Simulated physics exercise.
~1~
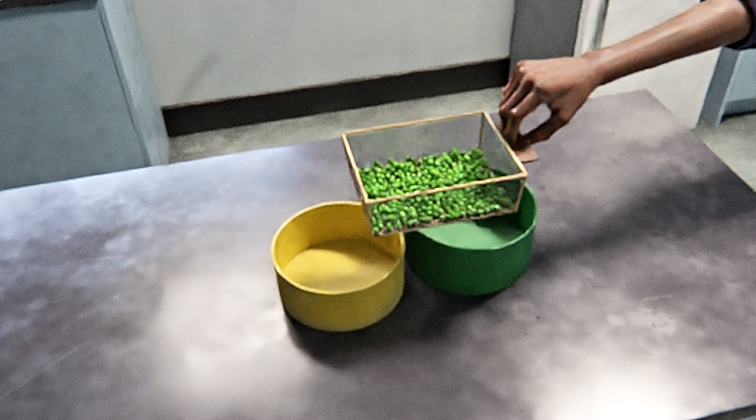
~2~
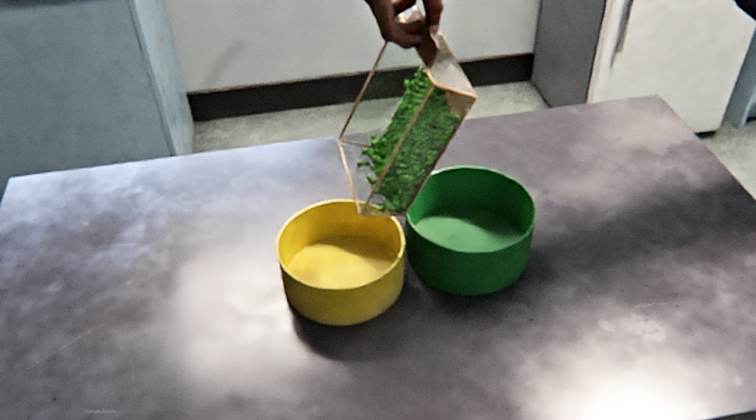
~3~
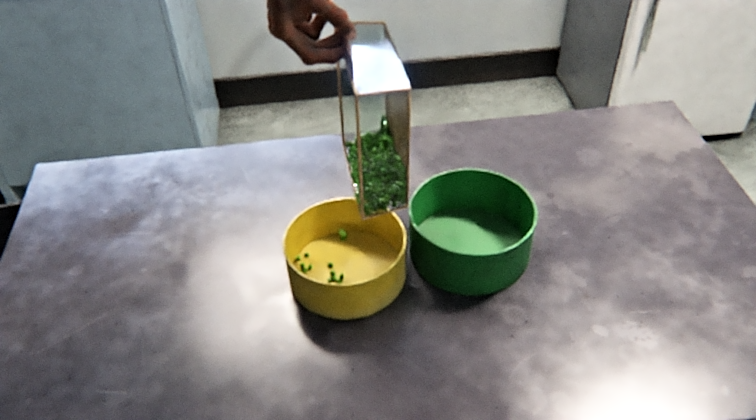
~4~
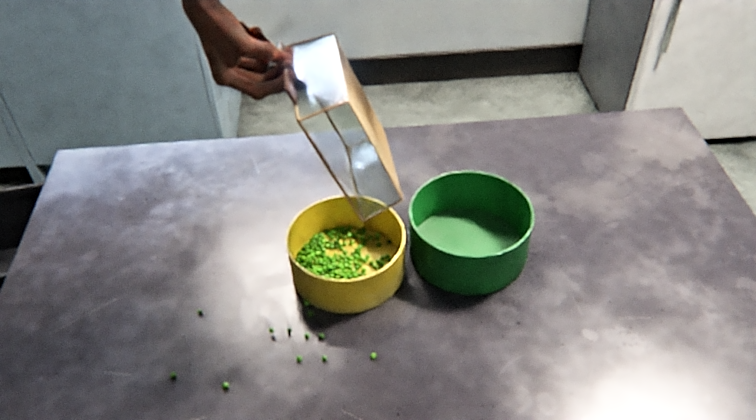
At the start, a hand holds a clear, thin-framed box of small green peas above a yellow pot and a green pot standing side by side on a dark table. The hand moves left and tips the box steeply, so the peas slump toward its lower end. As the box tilts further, the first few peas drop into the yellow pot. The hand keeps turning it until most of the peas have poured out. Finally, the peas lie in the yellow pot, a few are scattered on the table in front, and the green pot stays empty.
